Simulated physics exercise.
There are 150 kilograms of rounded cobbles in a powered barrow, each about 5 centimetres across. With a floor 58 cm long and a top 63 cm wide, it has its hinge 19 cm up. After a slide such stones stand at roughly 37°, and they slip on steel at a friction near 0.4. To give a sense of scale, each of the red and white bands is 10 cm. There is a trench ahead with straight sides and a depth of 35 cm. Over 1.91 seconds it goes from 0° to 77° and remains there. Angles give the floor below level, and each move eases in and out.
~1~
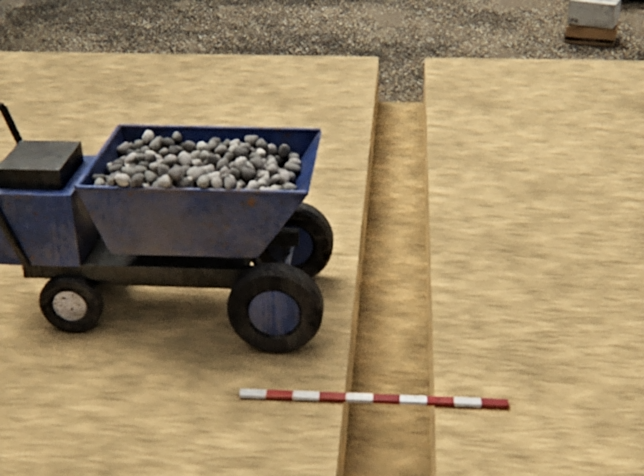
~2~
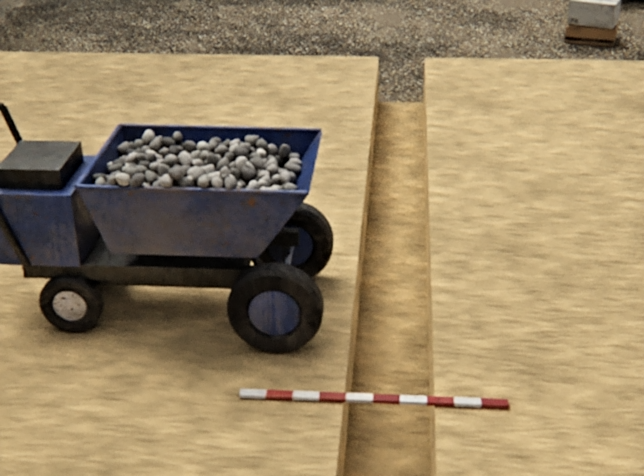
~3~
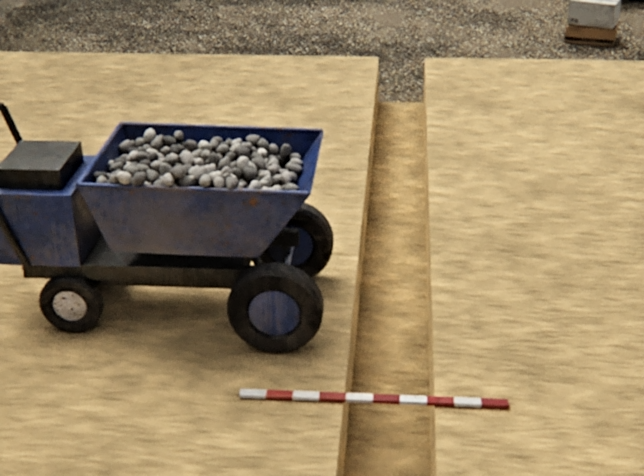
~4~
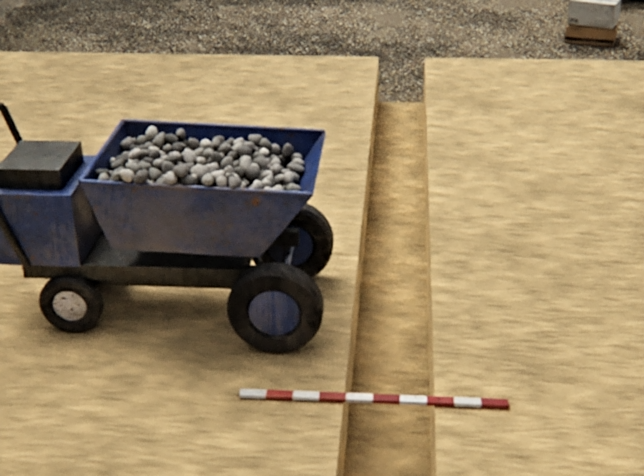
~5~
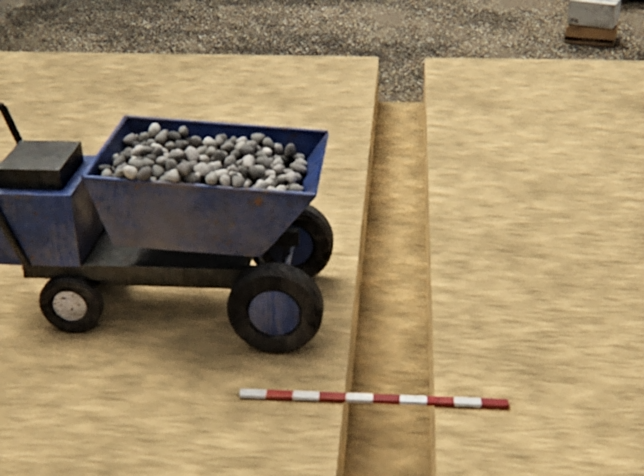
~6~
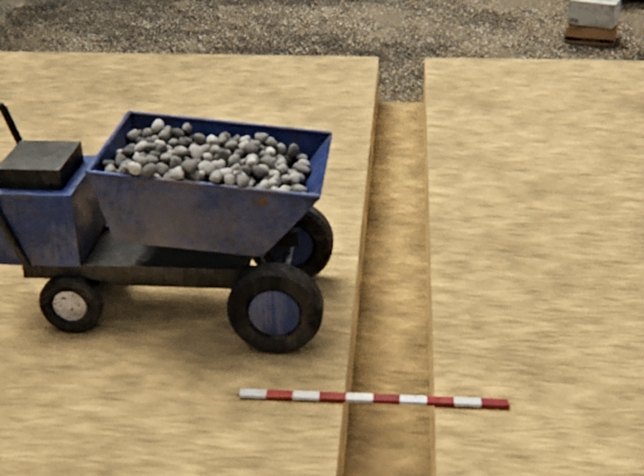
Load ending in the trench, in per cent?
39 per cent.
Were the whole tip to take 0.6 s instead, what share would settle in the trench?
Then some 20 per cent would.
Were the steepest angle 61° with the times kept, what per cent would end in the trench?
Roughly 30 percent.
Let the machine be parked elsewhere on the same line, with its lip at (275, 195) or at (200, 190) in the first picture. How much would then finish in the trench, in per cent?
From the first place around 60 per cent, from the other around 90.
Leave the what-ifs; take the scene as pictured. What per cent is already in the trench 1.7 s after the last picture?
I'd put it near 10 per cent.
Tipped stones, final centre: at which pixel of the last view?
Somewhere around (463, 313) in the last picture.
Then, 1.1 s after the last picture the floor is at 65°, 95 % in the tray, 2 % in the trench, 3 % past the trench; the foremost stones are at (465, 331).
Then, 1.7 s after the last picture the floor is at 77°, 35 % in the tray, 11 % in the trench, 54 % past the trench; the foremost stones are at (637, 338).
Then, 2.1 s after the last picture the floor is at 77°, 14 % in the tray, 20 % in the trench, 66 % past the trench; the foremost stones are past the picture's edge.
Then, 4.0 s after the last picture the floor is at 77°, 0 % in the tray, 39 % in the trench, 61 % past the trench; the foremost stones are past the picture's edge.
